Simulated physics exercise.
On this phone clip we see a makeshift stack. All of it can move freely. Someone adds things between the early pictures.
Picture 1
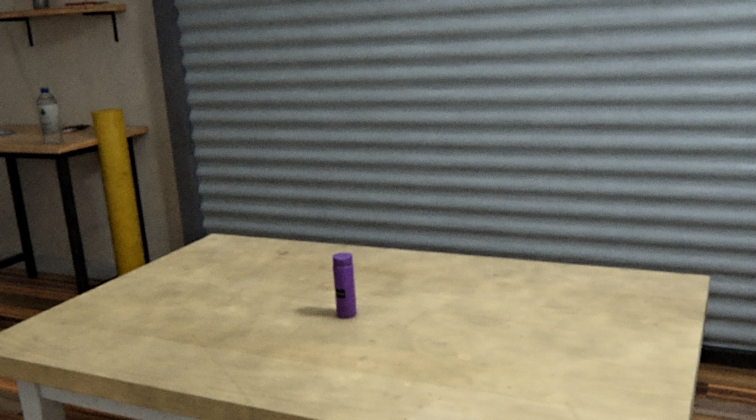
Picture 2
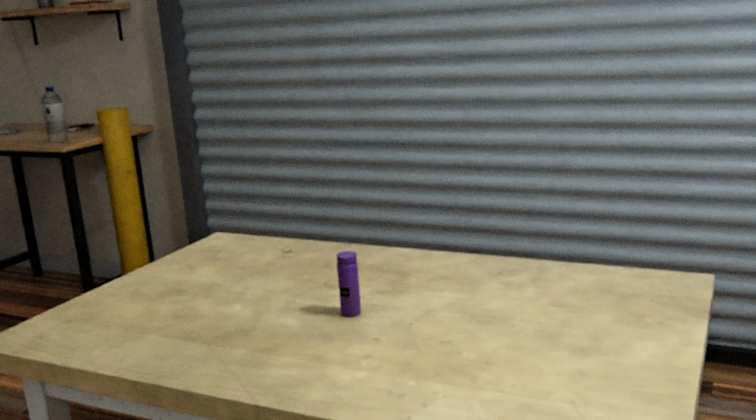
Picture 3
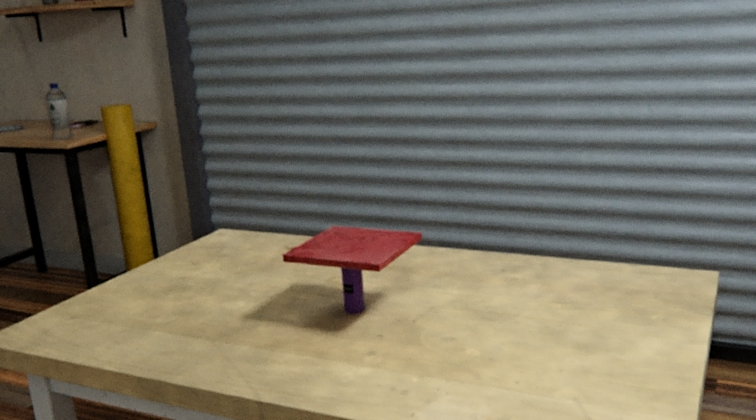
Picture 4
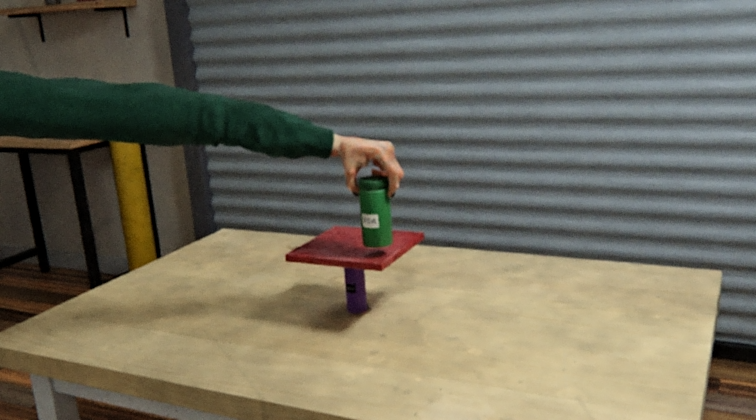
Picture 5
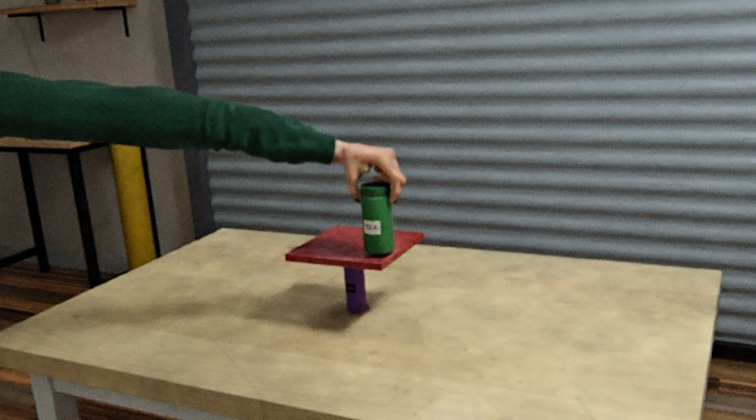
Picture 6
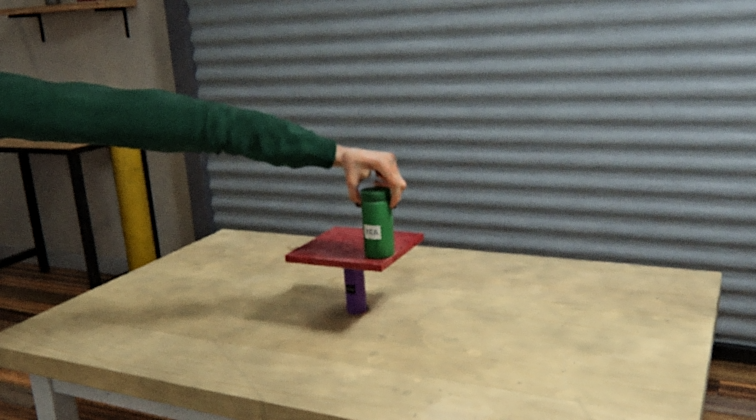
To begin with, a small purple cylinder stands alone on a wooden table before a corrugated shutter. A flat red lid then appears balanced on top of it. Next, a green-sleeved arm reaches in from the left, lowers a green jar onto the lid's right side, and keeps hold of it.
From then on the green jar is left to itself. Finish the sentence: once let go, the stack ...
Once let go, the stack falls apart.
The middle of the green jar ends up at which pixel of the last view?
Look near (423, 330) in the final picture.
Then, 0.30 s later than the last frame, green jar now fallen; red lid tilted by 55°.
Then, 0.50 s later than the last frame, red lid now fallen.
Then, 1.10 s later than the last frame, purple shaker now fallen.
When it is over, fallen, red lid, purple shaker and green jar. End places, in pixels of the last picture, green jar near (423, 330). The stack loses its balance.
